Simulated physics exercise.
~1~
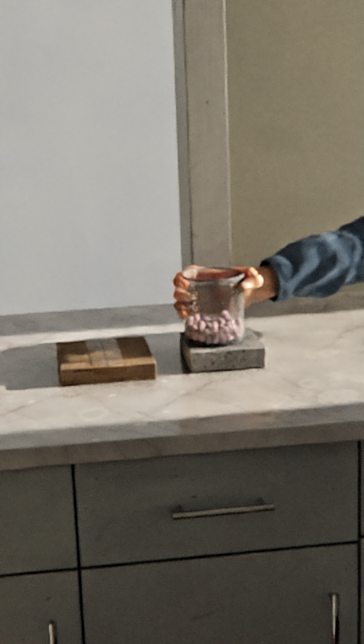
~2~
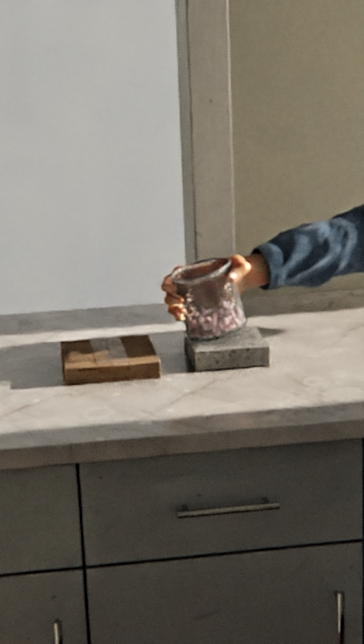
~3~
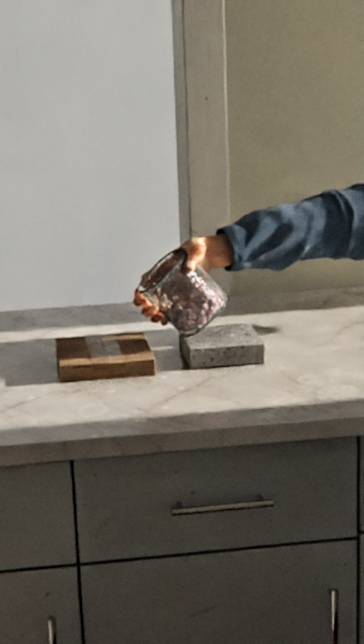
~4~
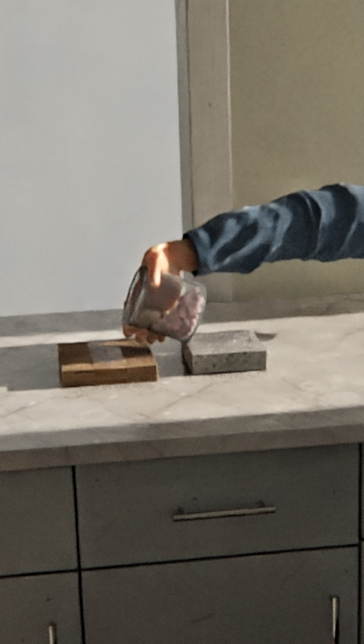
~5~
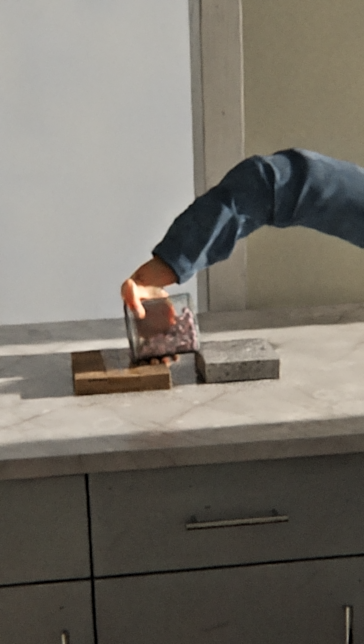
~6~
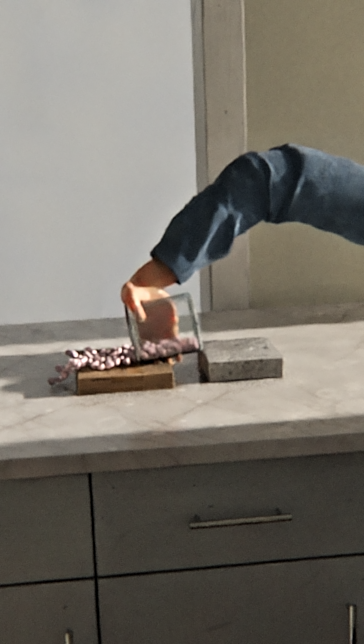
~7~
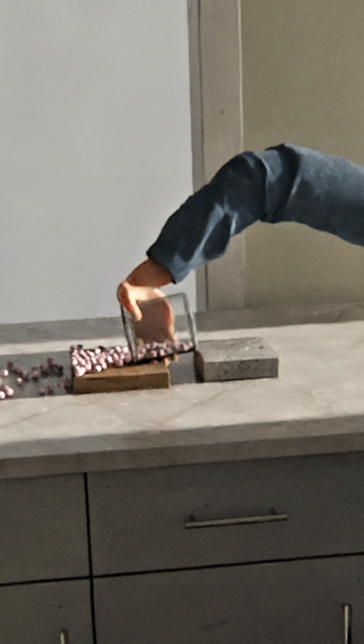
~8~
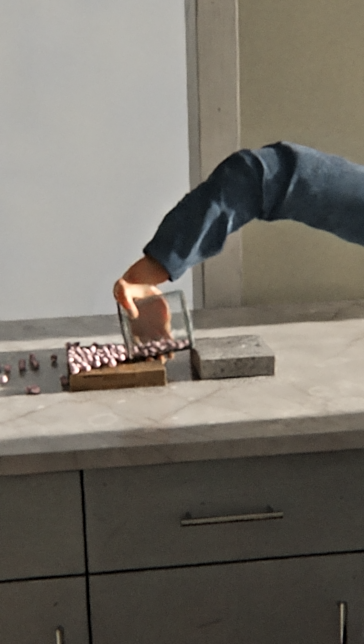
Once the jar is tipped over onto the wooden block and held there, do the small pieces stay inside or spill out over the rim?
They spill out over the rim, piling up on the wooden block, with some scattering onto the counter to the left.
A hand in a dark blue sleeve grips a clear jar of small pinkish pieces above a grey stone block on a pale marble counter, seen from the front over grey drawers. To the left sits a low brown wooden block. The hand lifts the jar and tips it leftward, carrying it across while the pieces stay inside. The jar comes down on its side against the wooden block, and the pieces pour over the rim, spreading across the wood and scattering onto the counter. At the end the hand still holds the jar there, with many pieces heaped on the block.
